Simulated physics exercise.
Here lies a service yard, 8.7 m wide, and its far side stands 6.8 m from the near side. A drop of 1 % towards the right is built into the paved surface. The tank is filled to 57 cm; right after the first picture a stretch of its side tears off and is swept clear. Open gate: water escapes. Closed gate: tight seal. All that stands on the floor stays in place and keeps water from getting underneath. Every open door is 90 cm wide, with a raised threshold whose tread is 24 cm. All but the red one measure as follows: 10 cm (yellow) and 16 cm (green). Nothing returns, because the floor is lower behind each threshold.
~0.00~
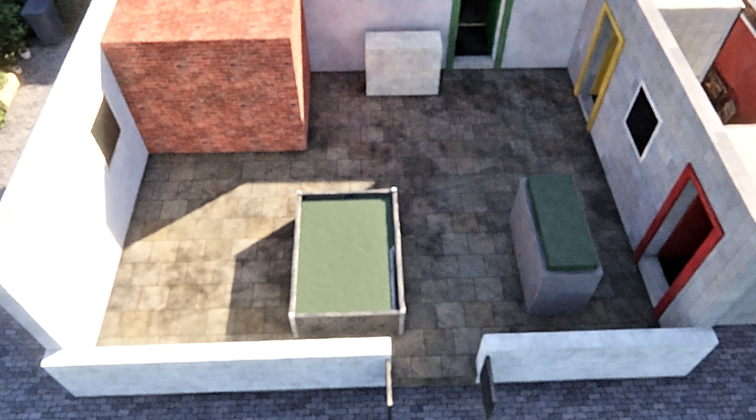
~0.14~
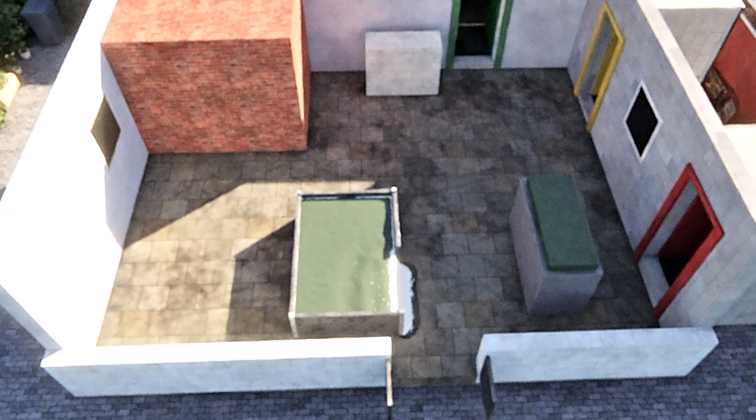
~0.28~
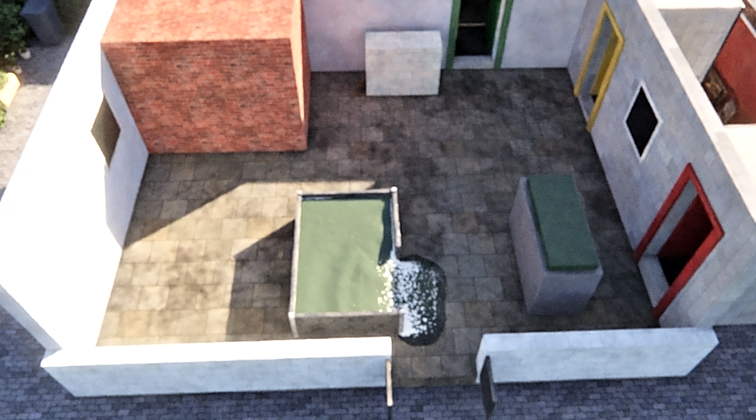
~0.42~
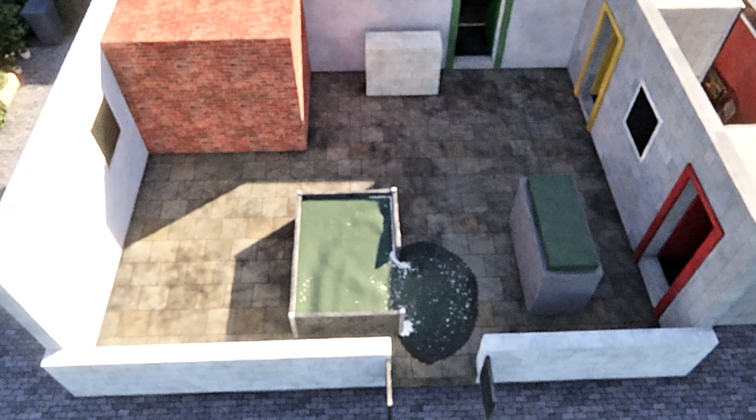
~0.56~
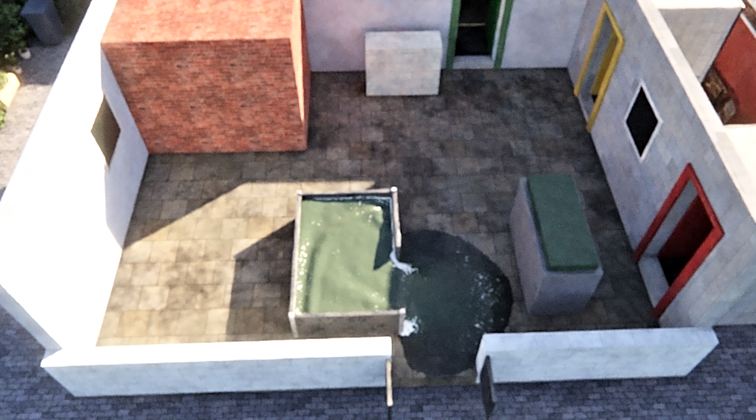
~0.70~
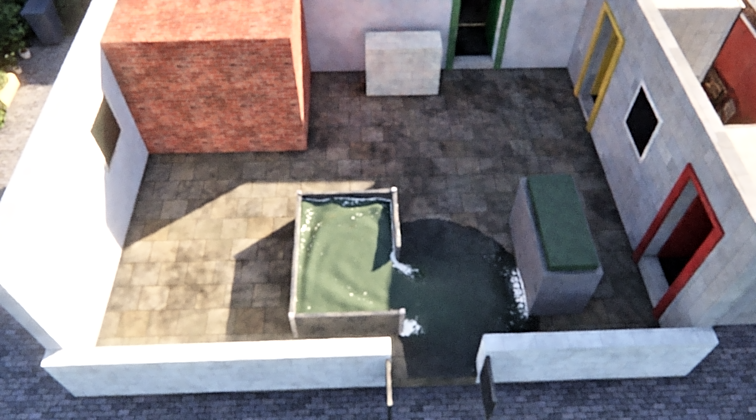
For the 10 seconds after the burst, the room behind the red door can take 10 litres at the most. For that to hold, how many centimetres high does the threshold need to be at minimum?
It would need to be around 16 cm high.
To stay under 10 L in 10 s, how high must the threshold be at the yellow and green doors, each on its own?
You'd want about 8.5 centimetres at yellow and about 8.0 centimetres at green.
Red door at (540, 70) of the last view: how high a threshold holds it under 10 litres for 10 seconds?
Minimum: Close to 11.5 cm.
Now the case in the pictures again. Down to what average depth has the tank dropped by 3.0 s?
23 cm, roughly.
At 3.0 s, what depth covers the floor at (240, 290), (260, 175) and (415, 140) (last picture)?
About 0, 0 and 2 cm respectively.
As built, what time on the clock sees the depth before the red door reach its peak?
Around 2.6 s.
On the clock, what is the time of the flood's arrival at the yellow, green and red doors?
Arrival: Yellow 3.8 s, green 3.8 s, red 2.0 s.
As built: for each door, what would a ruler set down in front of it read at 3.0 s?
Depths, in cm - yellow: 0, green: 0, red: 17.
After 1.4 s water covers 10 % of the floor, deepest (34 cm) near (513, 295); it has not reached the red door.
After 3.0 s water covers 35 % of the floor, deepest (29 cm) near (667, 354); 17 cm at the red door, 0 litres in over its 24 cm threshold.
After 10.0 s water covers 60 % of the floor, deepest (11 cm) near (591, 141); 7 cm at the red door, 0 litres in over its 24 cm threshold.
At the red door as built, the water arrived by 2.0 s and peaked near 20 cm at 2.6 s.
With a threshold of 13.5 cm, 19 litres would have come in within the 10 s; with 18.5 cm, 4 litres. So under 10 litres takes about 16 cm.
